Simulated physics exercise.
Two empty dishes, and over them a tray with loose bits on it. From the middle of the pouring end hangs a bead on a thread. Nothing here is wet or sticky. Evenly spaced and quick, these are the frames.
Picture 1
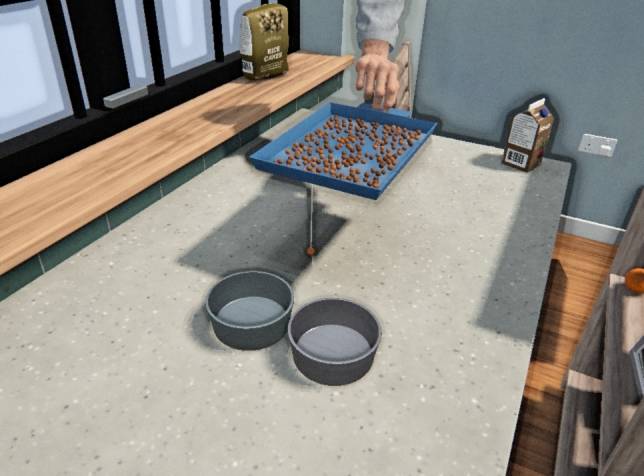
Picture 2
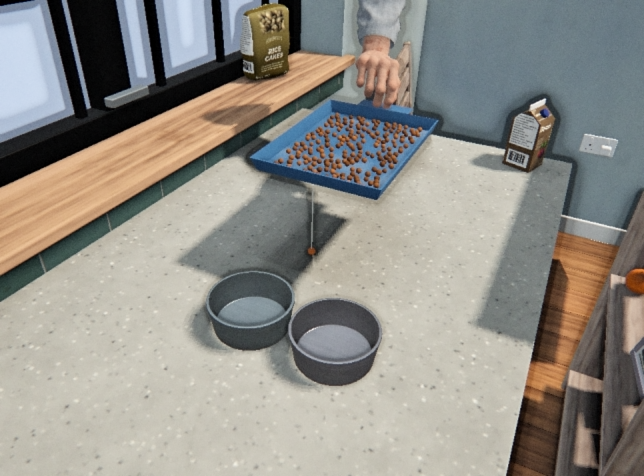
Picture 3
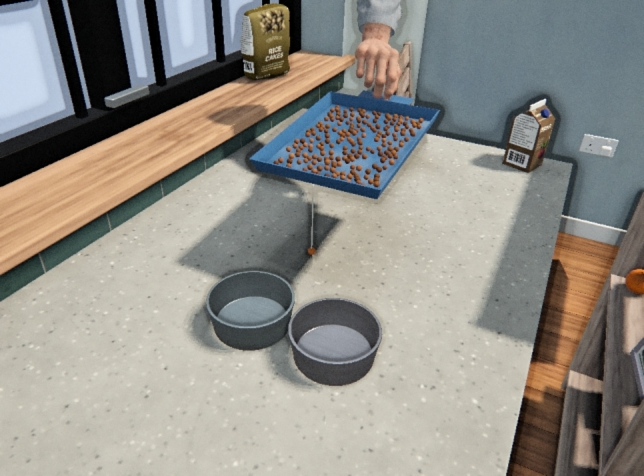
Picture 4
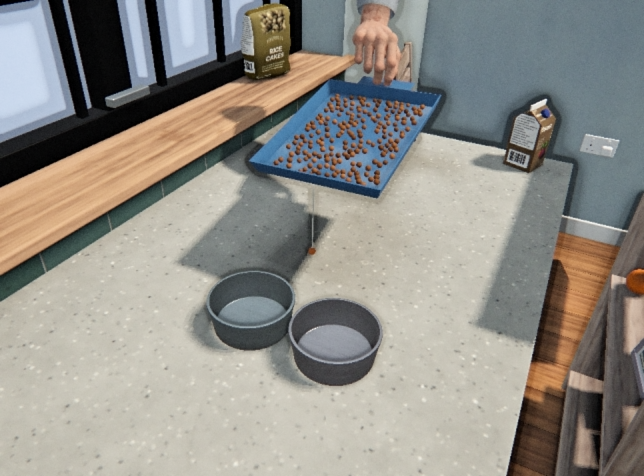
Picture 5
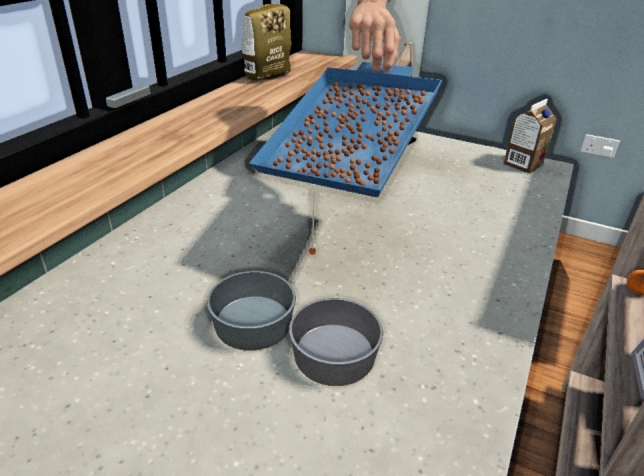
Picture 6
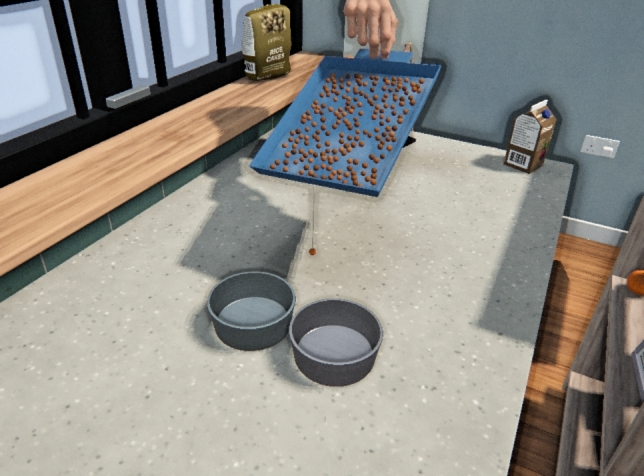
A blue tray scattered with small brown balls is held by a hand above a pale speckled kitchen counter, seen from above at an angle. Two empty dark grey round dishes sit side by side below it, a bead hangs on a thread, and a bag and a carton stand behind. The hand raises the tray's far end, steepening its slope, while the camera stays still.
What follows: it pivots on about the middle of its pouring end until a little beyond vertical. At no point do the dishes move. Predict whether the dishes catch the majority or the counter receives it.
The counter receives the majority.
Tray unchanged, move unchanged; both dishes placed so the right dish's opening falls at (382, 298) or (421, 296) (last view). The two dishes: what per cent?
You'd end up with around 50 per cent and then around 10 per cent.
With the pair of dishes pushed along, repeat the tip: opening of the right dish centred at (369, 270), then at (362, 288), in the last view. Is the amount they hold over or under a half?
Result - try one, below the halfway mark; try two, past the halfway mark.
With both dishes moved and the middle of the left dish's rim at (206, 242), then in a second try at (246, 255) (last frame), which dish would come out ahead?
Taking the places in turn, it's the right side and then the left side.
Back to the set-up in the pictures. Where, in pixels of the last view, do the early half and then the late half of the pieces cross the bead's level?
The first part passes (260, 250); everything after passes (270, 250).
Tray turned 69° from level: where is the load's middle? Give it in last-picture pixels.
Somewhere about (288, 177).
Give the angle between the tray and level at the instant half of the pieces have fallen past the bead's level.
Somewhere near 100°.
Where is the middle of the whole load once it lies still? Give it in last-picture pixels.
Once it all stops, the middle lies near (258, 289).
Just after the last frame, tray tipped steeply; the larger part on the tray; just a few in the left dish; roughly a quarter in the air.
A moment on, tray tipped past a quarter turn; just a few on the tray; about a tenth in the left dish; roughly two thirds outside both; roughly a quarter in the air.
Further on, tray tipped past a quarter turn; just a few in the right dish; about a tenth in the left dish; the larger part outside both.
When it is over, tray tipped past a quarter turn; just a few in the right dish; about a tenth in the left dish; the larger part outside both.
